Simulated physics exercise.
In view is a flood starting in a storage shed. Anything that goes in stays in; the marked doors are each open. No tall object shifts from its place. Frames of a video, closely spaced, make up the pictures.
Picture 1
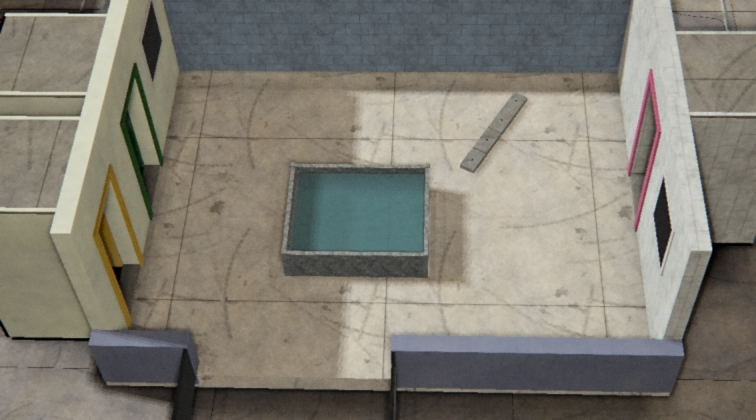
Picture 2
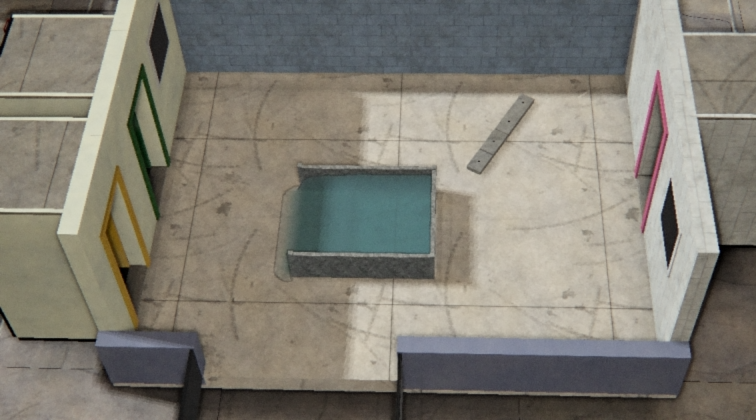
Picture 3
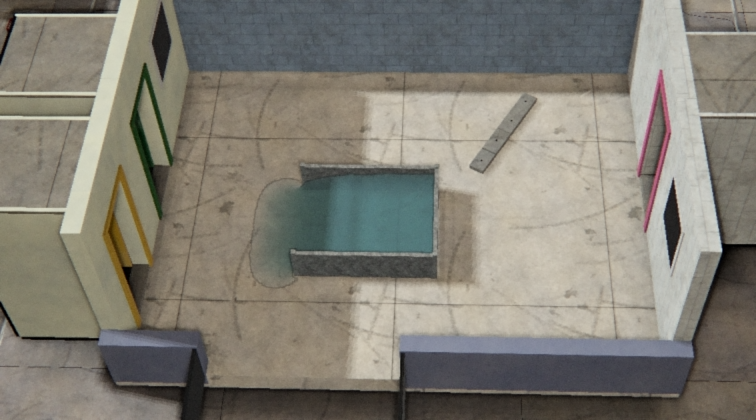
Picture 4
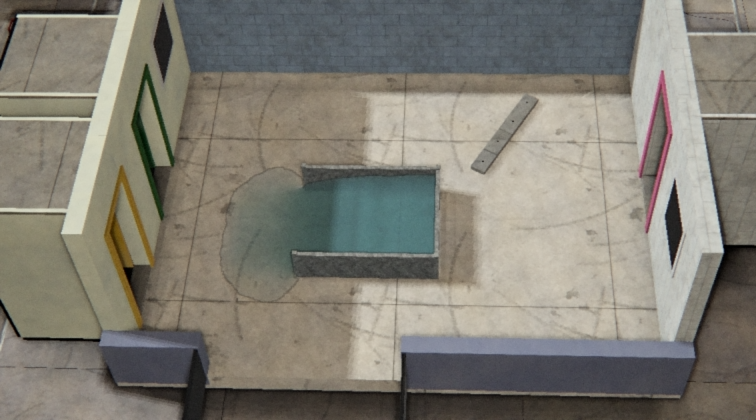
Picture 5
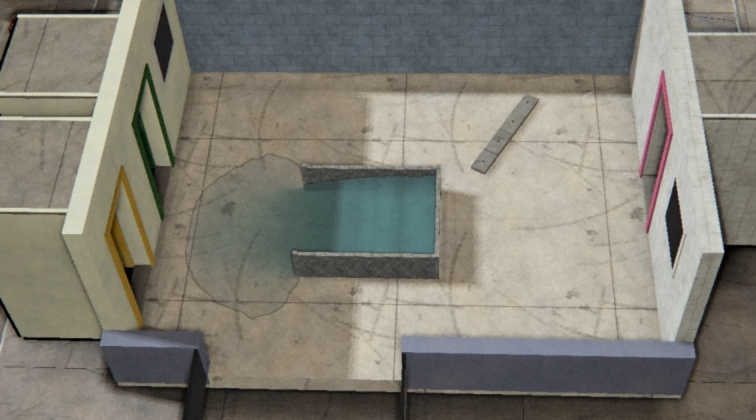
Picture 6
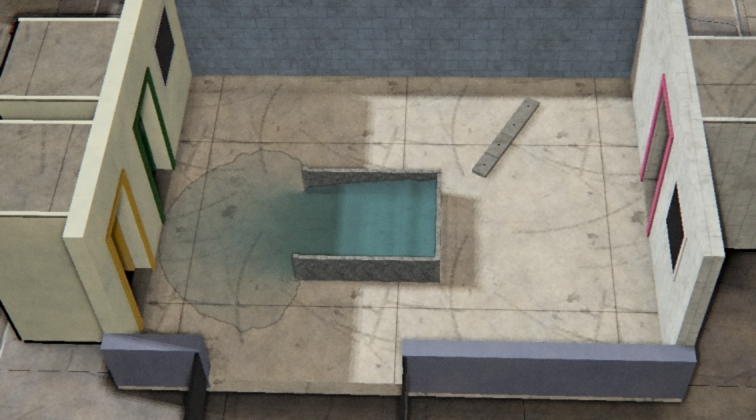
A stone tank of still water sat in a walled yard, then its left side opened and water poured out, spreading leftward across the floor in a widening, rounded sheet.
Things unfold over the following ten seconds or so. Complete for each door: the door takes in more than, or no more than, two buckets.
Completed: The yellow door takes in more than two buckets; the pink door takes in no more than two buckets; the green door takes in more than two buckets.
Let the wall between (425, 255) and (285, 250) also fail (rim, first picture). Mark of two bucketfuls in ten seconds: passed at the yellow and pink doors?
One by one: Yellow ends up below; pink ends up below.
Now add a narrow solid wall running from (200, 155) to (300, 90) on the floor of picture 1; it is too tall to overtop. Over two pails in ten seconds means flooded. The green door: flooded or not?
As for that door, the green door overshoots.
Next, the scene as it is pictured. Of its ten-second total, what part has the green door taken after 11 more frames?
Result: 40 % of the ten-second total.
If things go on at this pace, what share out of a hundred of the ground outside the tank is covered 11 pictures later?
About 25 per cent.
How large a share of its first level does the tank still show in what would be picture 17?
About 36 per cent.
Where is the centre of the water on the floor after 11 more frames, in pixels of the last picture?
Centre: Close to (275, 238).
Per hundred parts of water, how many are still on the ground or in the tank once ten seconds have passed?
Some 66 per cent.
A moment on, water covers 20 % of the floor; the yellow door under two buckets in, the pink door not reached, the green door over two buckets in.
Next, water covers 25 % of the floor; the yellow door over two buckets in, the pink door not reached, the green door far over two buckets in.
Then, water covers 30 % of the floor; the yellow door over two buckets in, the pink door not reached, the green door far over two buckets in.
Later, water covers 55 % of the floor; the yellow door far over two buckets in, the pink door not reached, the green door far over two buckets in.
In the end, water covers 75 % of the floor; the yellow door far over two buckets in, the pink door not reached, the green door far over two buckets in.
